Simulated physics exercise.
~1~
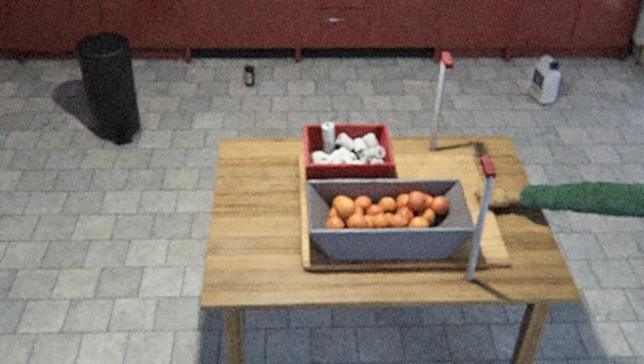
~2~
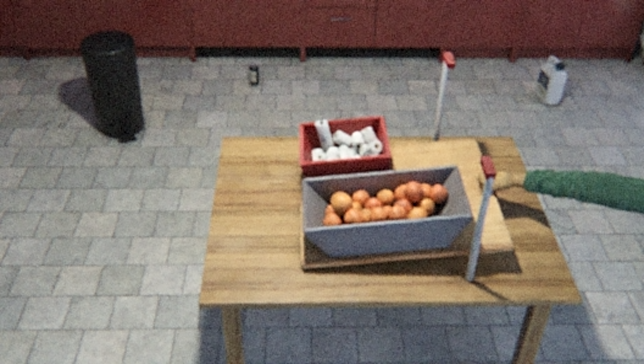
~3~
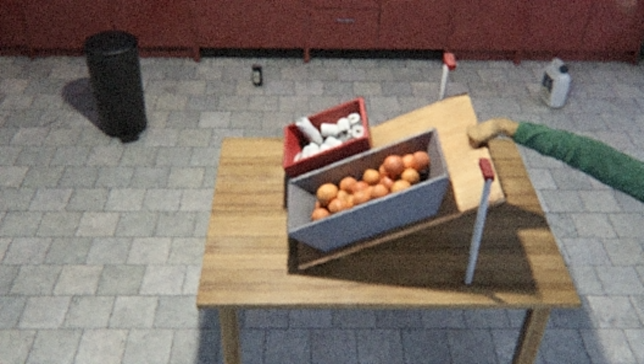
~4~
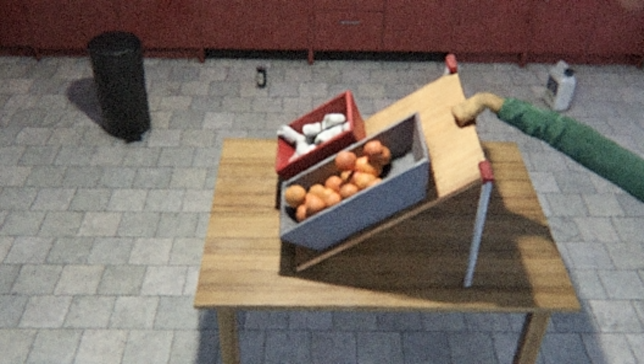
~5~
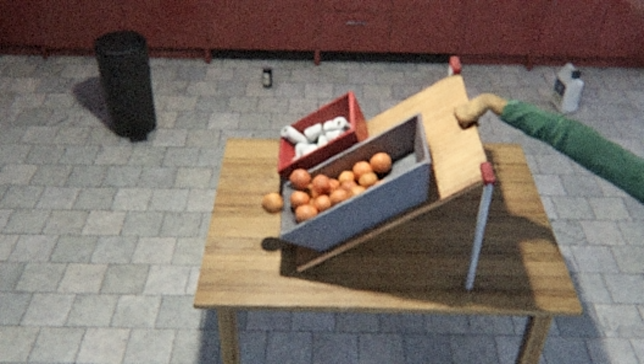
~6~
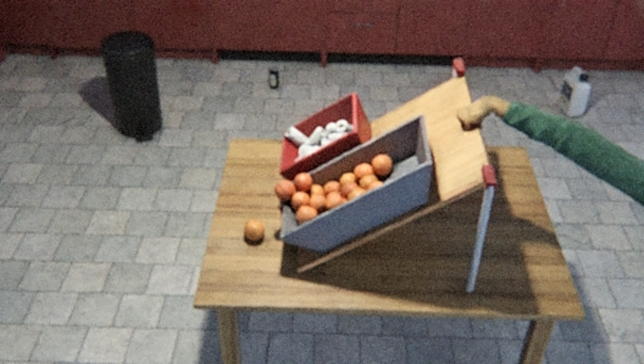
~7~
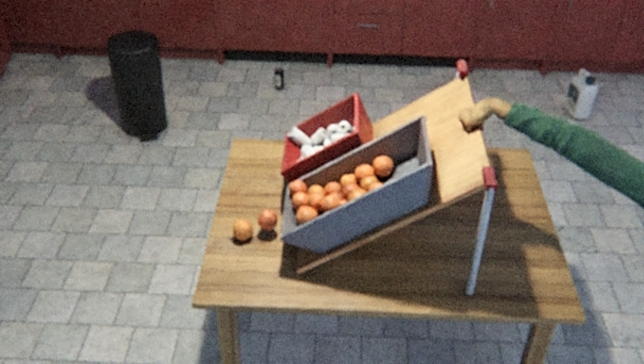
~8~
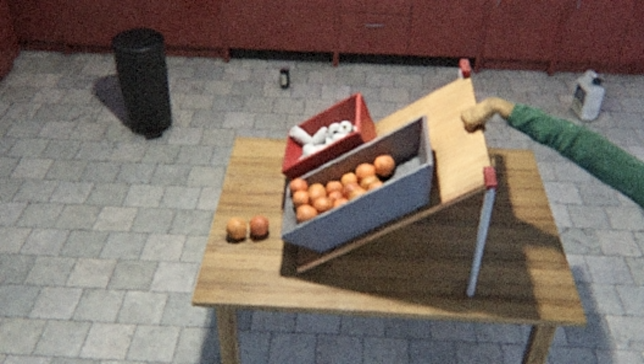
The clip shows a green-sleeved arm raising the right end of a board on a wooden table, tilting a grey container of oranges and a red container of paper rolls leftward, until two oranges tumble out and rest on the tabletop while the others stay inside.
